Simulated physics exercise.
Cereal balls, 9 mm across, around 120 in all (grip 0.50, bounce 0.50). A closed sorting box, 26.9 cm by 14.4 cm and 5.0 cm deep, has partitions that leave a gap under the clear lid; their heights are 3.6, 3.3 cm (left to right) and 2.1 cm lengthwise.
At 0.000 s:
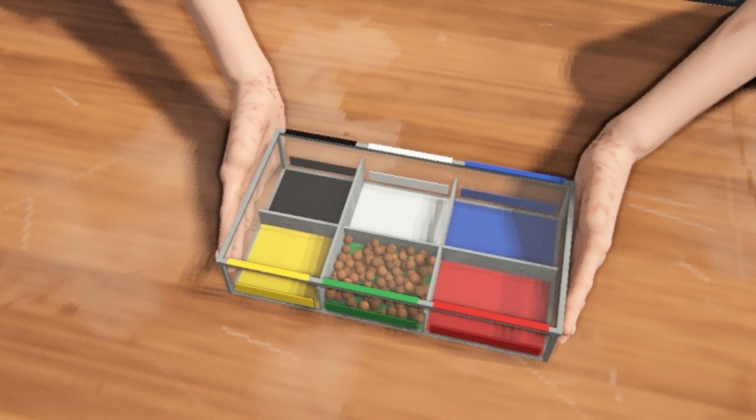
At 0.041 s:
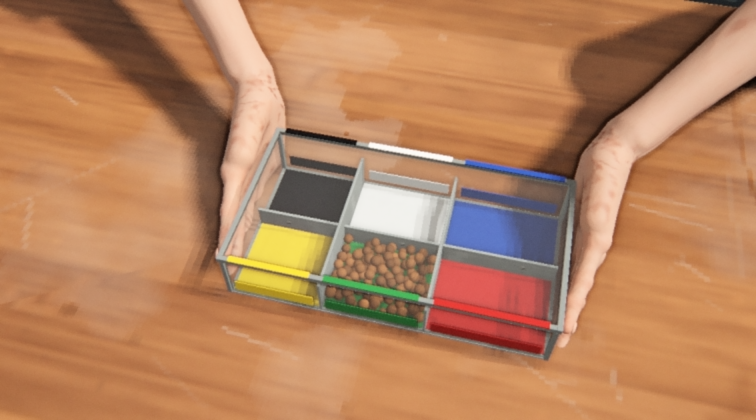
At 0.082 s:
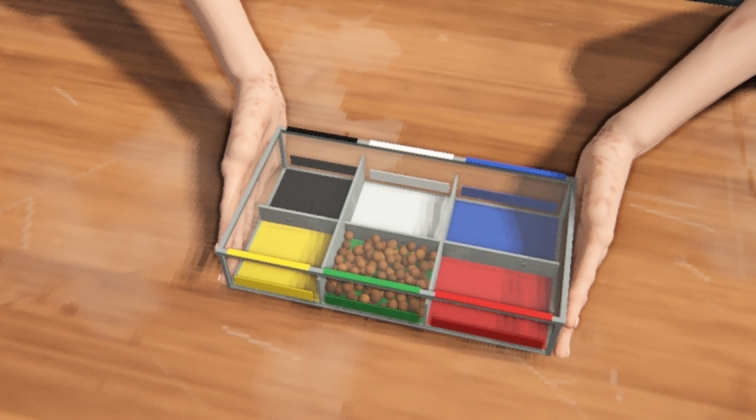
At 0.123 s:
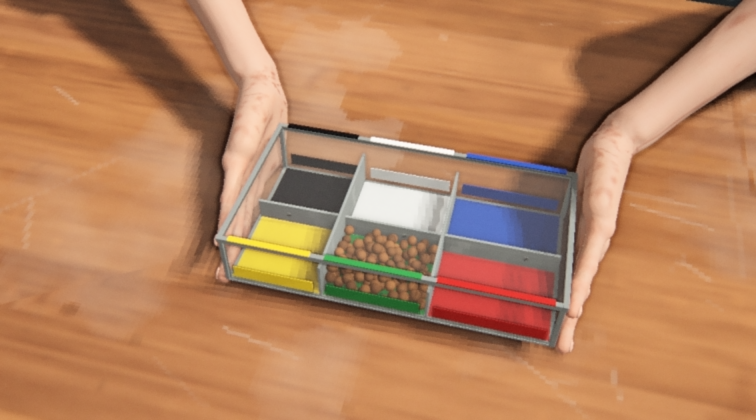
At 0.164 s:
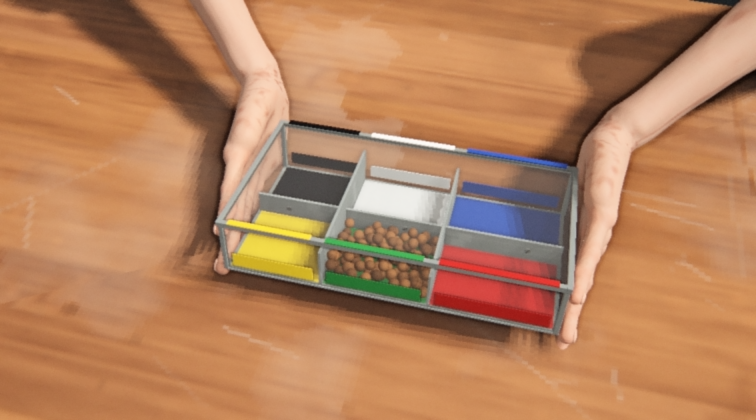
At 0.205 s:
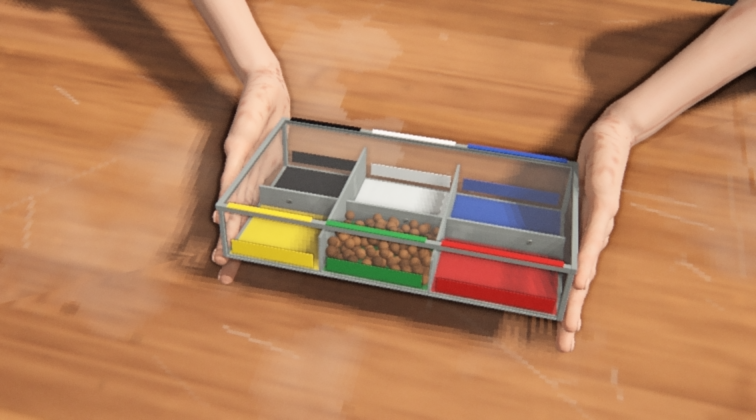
Two hands held a clear box with six colored compartments above a wooden table and gradually tilted it, raising its near side, while the small brown balls stayed bunched in the green section.
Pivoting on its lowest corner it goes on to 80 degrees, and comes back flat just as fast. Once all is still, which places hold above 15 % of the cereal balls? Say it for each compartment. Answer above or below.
Red compartment: Below; blue compartment: Below; green compartment: Above; yellow compartment: Below; white compartment: Above; black compartment: Below.
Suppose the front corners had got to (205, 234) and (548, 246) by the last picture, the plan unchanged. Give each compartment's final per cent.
Red 0; blue 0; green 50; yellow 5; white 20; black 25.
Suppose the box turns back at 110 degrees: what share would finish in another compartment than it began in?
About 100 per cent.
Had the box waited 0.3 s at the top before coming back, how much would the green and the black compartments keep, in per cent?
In that case green 50; black 5.
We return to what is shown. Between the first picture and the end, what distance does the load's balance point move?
Roughly 6.0 cm.
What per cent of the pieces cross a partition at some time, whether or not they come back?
Some 50 per cent.
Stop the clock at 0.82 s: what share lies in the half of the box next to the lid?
Roughly 20 per cent.
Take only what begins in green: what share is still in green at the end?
Roughly 50 per cent.
After 0.82 s, tilt 79 degrees; green 80 %, white 20 %.
After 1.23 s, tilt 33 degrees; green 50 %, white 45 %, black 5 %.
After 1.72 s, tilt 0 degrees; green 50 %, white 45 %, black 5 %.
In the end, at 2.0 s, red 0 %, blue 0 %, green 50 %, yellow 0 %, white 45 %, black 5 %.
